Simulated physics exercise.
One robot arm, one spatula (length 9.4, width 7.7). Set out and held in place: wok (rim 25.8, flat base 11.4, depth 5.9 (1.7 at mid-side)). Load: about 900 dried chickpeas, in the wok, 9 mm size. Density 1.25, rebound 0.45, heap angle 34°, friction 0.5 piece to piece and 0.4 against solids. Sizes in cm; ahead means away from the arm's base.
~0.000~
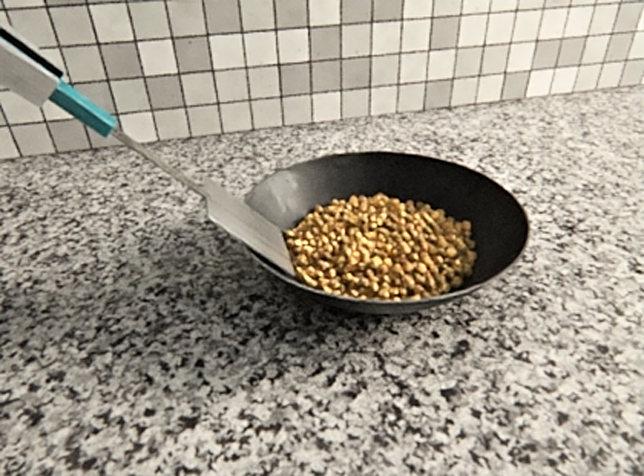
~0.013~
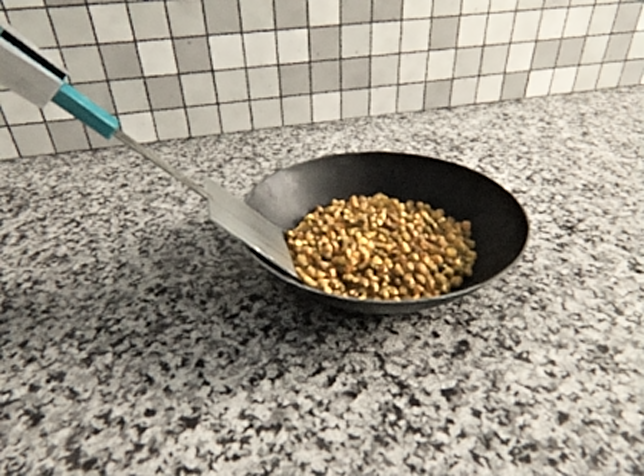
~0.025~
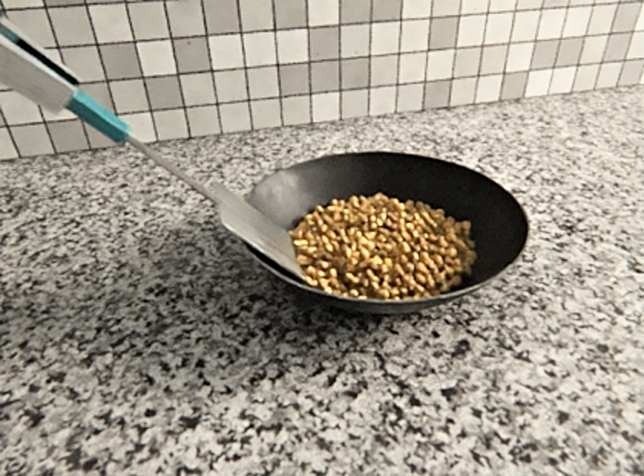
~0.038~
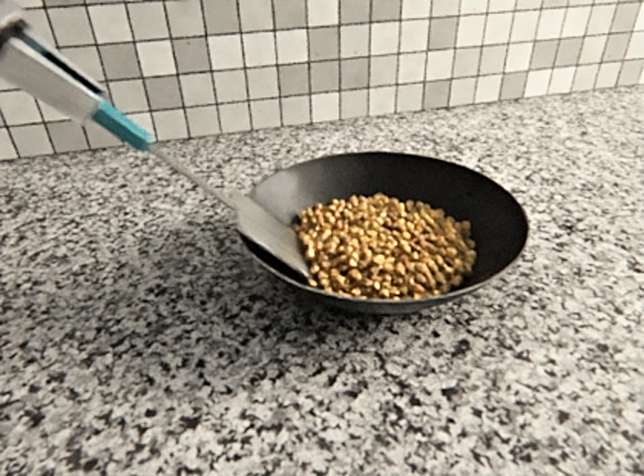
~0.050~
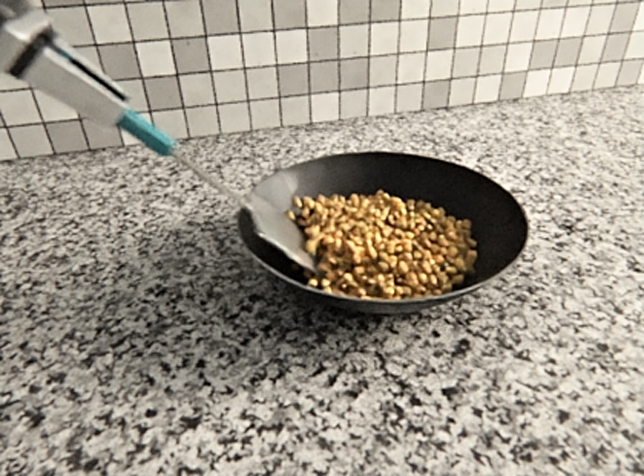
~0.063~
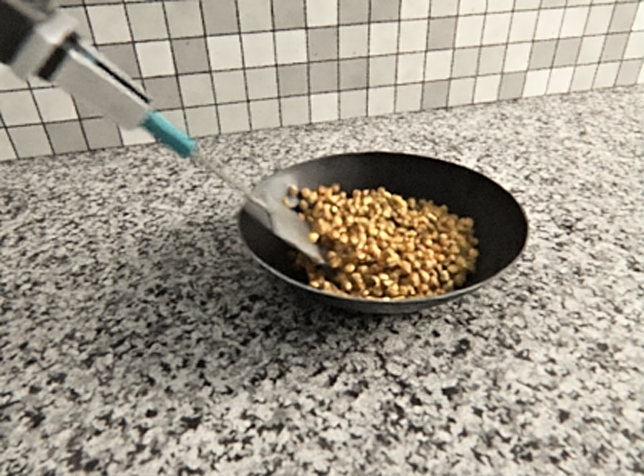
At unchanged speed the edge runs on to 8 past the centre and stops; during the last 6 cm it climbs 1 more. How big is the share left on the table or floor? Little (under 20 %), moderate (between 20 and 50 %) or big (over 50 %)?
Share on the table or floor: Moderate (between 20 and 50 %).
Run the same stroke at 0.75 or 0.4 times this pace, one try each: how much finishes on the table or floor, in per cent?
About 25 and 5 per cent.
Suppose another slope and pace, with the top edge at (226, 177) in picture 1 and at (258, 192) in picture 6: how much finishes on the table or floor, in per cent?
About 10 per cent.
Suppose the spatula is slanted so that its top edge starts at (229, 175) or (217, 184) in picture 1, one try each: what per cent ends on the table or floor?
Some 35 and 35 per cent.
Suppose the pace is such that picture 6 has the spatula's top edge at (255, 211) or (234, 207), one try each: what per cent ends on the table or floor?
About 30 and 5 per cent.
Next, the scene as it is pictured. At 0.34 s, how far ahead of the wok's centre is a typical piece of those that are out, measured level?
About 20 cm.
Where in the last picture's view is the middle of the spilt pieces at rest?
At about (619, 214).
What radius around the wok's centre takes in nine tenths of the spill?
About 45 cm.
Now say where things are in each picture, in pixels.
In the first picture, spatula top edge at (205, 195), sloping 48°; upper third of the load around (378, 240), from x 290 to 470, top at y 195; 900 in the wok.
In the second picture, spatula top edge at (207, 196), sloping 48°; upper third of the load around (377, 240), from x 290 to 470, top at y 195.
In the third picture, spatula top edge at (217, 200), sloping 48°; upper third of the load around (377, 240), from x 290 to 470, top at y 195.
In the fourth picture, spatula top edge at (234, 207), sloping 48°; upper third of the load around (376, 238), from x 290 to 470, top at y 195.
In the fifth picture, spatula top edge at (253, 210), sloping 48°; upper third of the load around (373, 234), from x 290 to 470, top at y 195.
In the sixth picture, spatula top edge at (271, 210), sloping 48°; upper third of the load around (373, 230), from x 285 to 475, top at y 190; 900 in the wok.
By 0.09 s, sloping 48°, highest piece 8 above the table; 900 in the wok.
By 0.12 s, sloping 48°, highest piece 10 above the table; 898 in the wok, 2 on the blade or in flight.
By 0.34 s, sloping 48°, highest piece 16 above the table; 580 in the wok, 123 on the table or floor, 197 on the blade or in flight.
By 1.39 s, sloping 48°, highest piece 7 above the table; 578 in the wok, 322 on the table or floor.
Final count, 578 in the wok, 322 on the table or floor. That is 36 % on the table or floor.
